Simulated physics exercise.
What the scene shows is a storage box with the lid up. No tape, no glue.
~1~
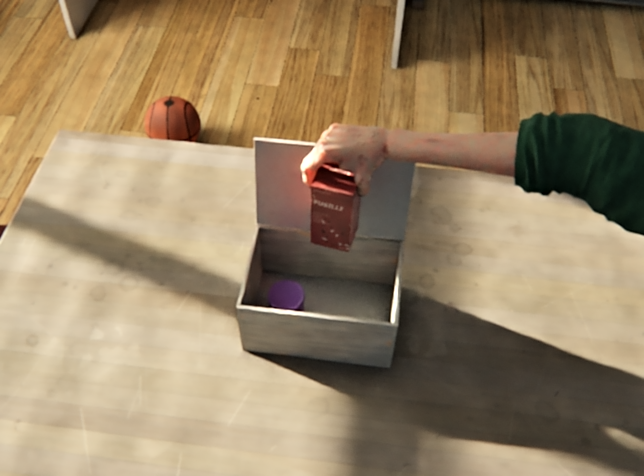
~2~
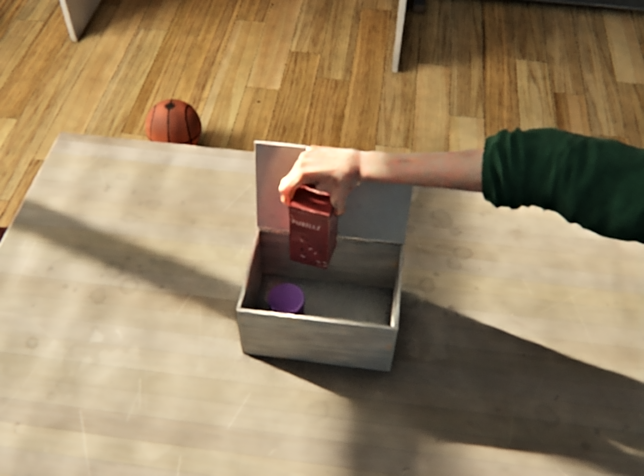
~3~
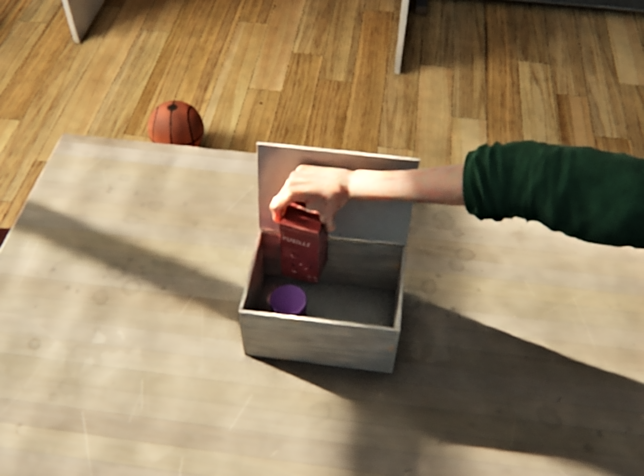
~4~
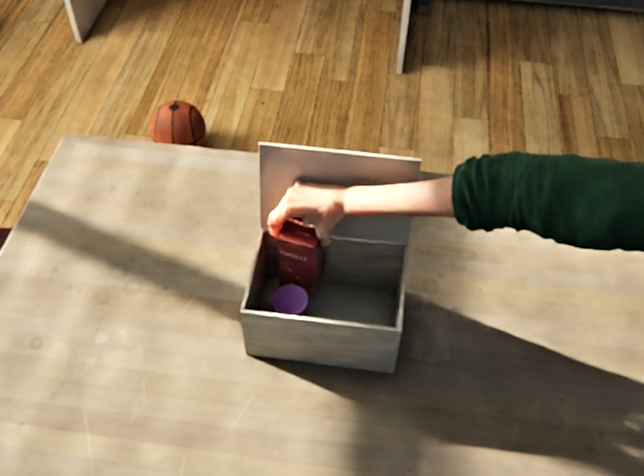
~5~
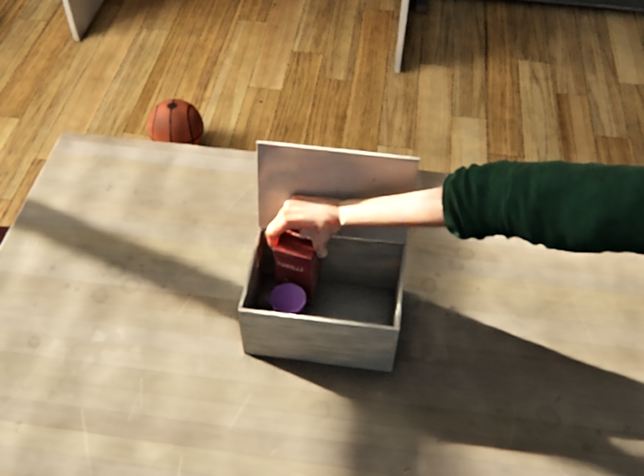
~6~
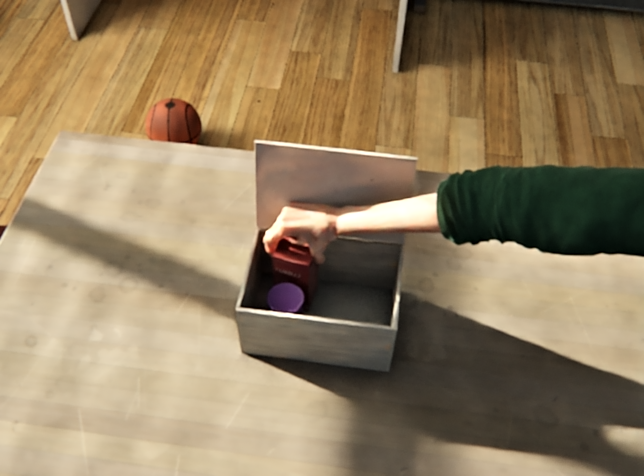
A hand in a green sleeve held a red carton above an open box with a purple item inside, then moved it slightly left and lowered it into the box, still gripping its top.
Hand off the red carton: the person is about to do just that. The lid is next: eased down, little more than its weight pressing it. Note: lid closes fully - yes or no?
No.
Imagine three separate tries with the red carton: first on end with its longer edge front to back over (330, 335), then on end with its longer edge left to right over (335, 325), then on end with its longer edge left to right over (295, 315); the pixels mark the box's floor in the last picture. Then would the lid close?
The first time the lid can't shut, the second time it can't shut, and the third time it goes down fully.
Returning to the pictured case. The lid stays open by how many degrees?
Close to 40 degrees.
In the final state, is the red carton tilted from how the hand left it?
At the finish the red carton holds its orientation.
Then, 1.20 s on from there, lid starting down.
Then, 1.60 s on from there, lid 59° above the rim.
Then, 3.70 s on from there, lid 44° above the rim.
In the end, lid 39° above the rim; both unmoved. At the end, from the last picture's camera, red carton near (295, 274).
